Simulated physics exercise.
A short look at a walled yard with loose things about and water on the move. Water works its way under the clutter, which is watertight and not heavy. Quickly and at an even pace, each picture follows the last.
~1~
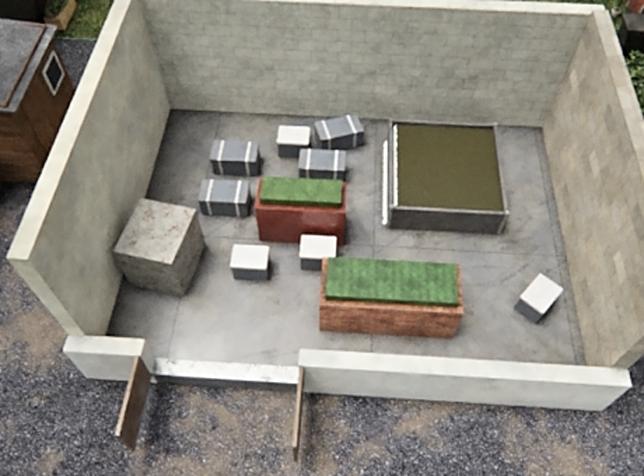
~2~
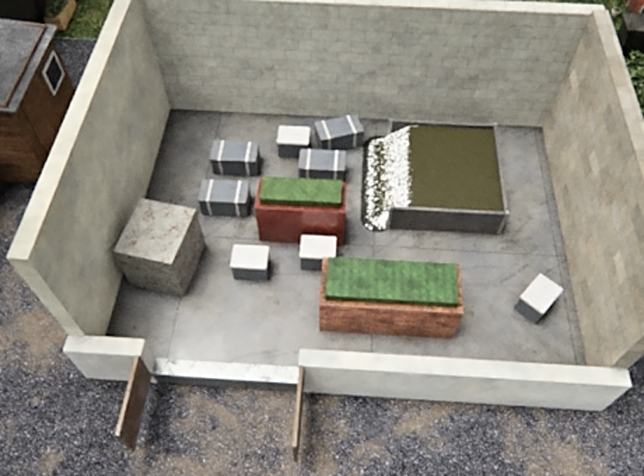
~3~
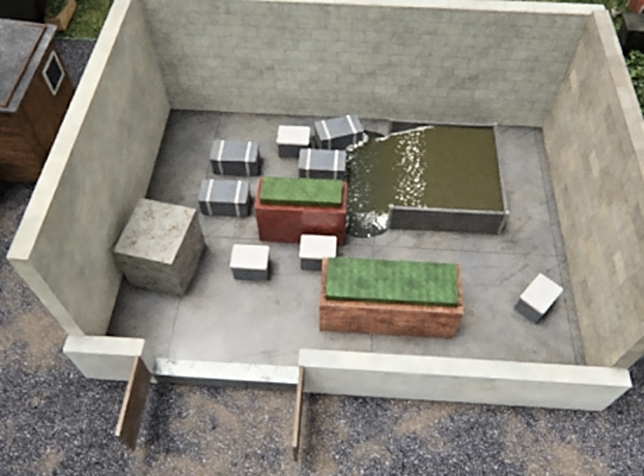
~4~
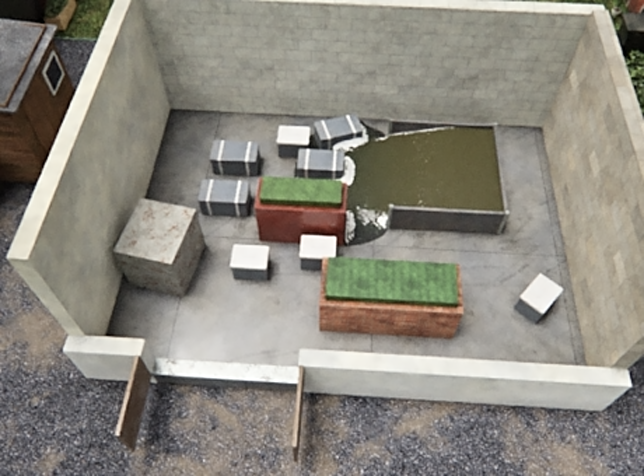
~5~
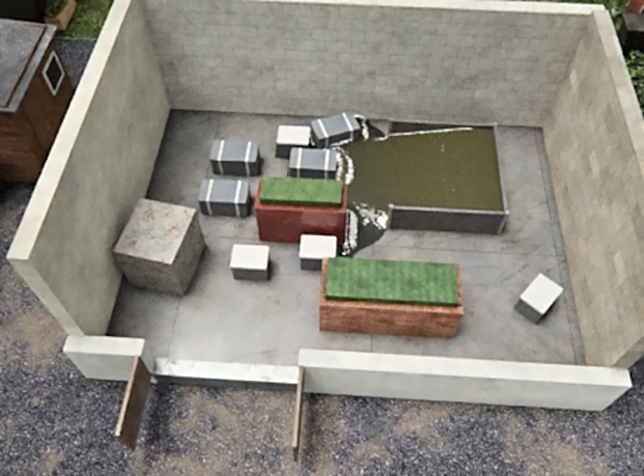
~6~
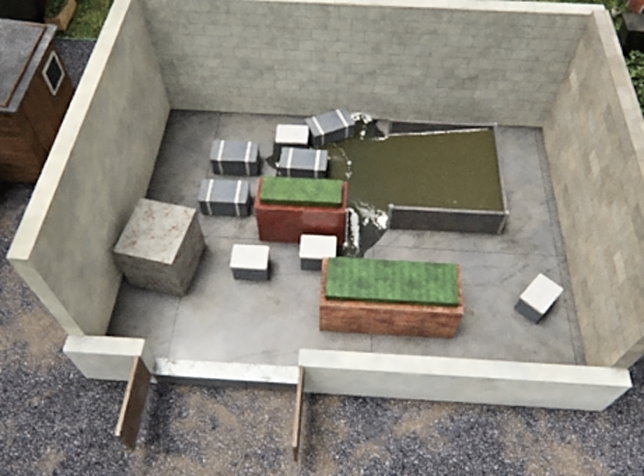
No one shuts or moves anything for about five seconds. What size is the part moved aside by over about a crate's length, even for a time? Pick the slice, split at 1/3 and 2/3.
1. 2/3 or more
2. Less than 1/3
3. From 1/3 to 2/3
Option 1: 2/3 or more.
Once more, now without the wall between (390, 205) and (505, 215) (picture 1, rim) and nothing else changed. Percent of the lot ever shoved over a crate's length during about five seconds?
About 40 per cent.
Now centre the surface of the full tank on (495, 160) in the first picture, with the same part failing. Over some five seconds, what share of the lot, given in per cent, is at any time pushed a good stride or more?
Roughly 90 percent of them.
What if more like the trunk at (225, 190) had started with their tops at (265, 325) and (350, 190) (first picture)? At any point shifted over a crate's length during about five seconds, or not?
Stays put, displaced.
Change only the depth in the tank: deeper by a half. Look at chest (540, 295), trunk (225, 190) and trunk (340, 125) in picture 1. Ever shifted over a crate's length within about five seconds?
Object 1: Stayed below the mark. Object 2: Passed the mark. Object 3: Passed the mark.
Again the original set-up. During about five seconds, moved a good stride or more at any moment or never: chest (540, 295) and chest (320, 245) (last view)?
Never got far, then never got far.
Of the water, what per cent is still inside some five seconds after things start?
About 100 percent.
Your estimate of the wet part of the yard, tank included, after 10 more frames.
Roughly 50 per cent.
A moment on, 2 of 8 are well off their spots; 0 afloat.
Next, 5 of 8 are well off their spots; 3 afloat.
Later, 5 of 8 are well off their spots; 5 afloat.
In the end, 6 of 8 are well off their spots, and 6 have been at some point; 5 afloat.
